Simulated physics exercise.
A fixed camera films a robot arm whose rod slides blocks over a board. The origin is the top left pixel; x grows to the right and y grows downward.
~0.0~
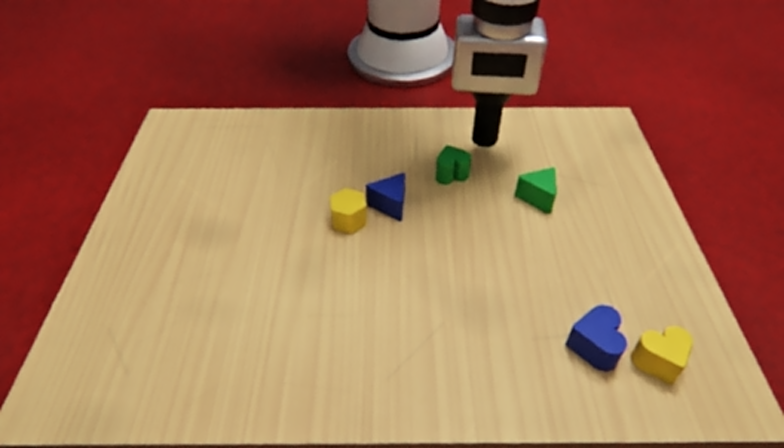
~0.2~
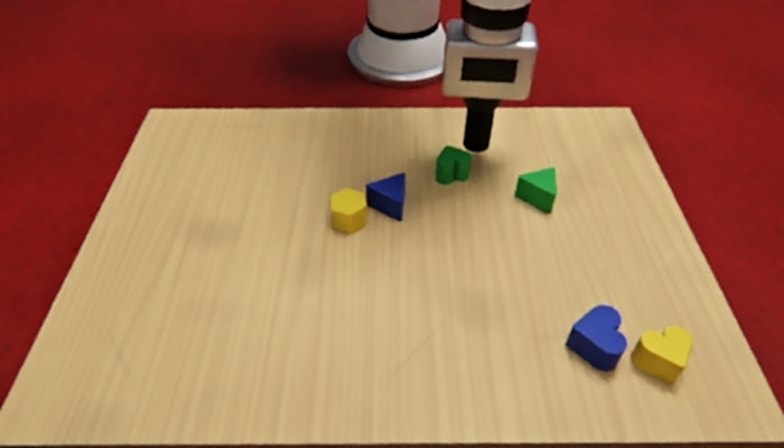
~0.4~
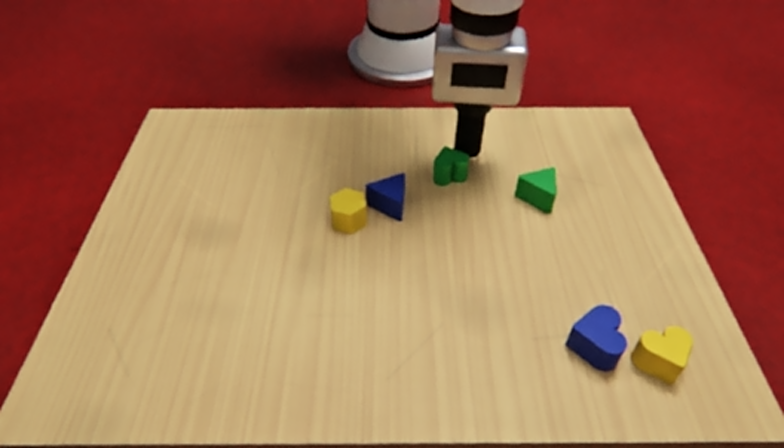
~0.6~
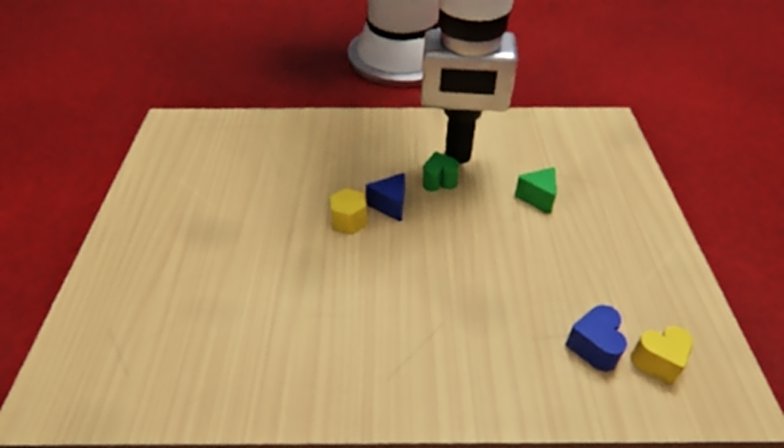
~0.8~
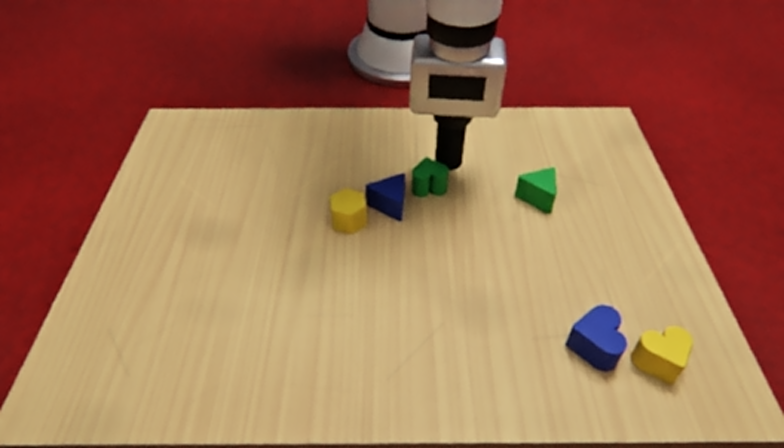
A robot arm with a black rod moved left across a wooden board and pushed the small green heart toward the blue triangle and yellow hexagon, while the other blocks stayed still.
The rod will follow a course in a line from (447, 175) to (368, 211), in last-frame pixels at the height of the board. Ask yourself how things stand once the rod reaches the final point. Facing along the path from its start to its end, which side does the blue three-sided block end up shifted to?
It is displaced to the right.
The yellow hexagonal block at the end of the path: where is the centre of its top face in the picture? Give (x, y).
Close to (322, 216).
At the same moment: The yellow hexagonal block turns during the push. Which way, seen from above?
Against the clock.
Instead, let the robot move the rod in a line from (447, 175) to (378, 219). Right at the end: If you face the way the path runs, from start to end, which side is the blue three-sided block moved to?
It moves over to the right.
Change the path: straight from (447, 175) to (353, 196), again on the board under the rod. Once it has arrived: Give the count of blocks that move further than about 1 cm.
Counting only shifts above 1 cm, I get three or more blocks.
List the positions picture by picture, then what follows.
The first frame shows rod's lower end at (485, 139); yellow hexagonal block at (348, 201); blue three-sided block at (390, 186); green heart at (453, 155).
The second frame shows rod at (476, 145); blocks still.
The third frame shows rod at (467, 150); green heart at (451, 157).
The fourth frame shows rod at (458, 156); green heart at (441, 162).
The fifth frame shows rod at (448, 162); yellow hexagonal block at (348, 201); blue three-sided block at (390, 186); green heart at (430, 168).
What follows on the original path. One third of the way, rod at (422, 174); yellow hexagonal block at (341, 205); blue three-sided block at (370, 189), turned 15° anticlockwise; green heart at (401, 180).
Two thirds of the way, rod at (395, 187); yellow hexagonal block at (328, 213), turned 15° anticlockwise; blue three-sided block at (335, 192), turned 30° anticlockwise; green heart at (368, 188), turned 40° clockwise.
At the end, rod at (368, 198); yellow hexagonal block at (322, 216), turned 30° anticlockwise; blue three-sided block at (305, 193), turned 35° anticlockwise; green heart at (338, 193), turned 55° clockwise.
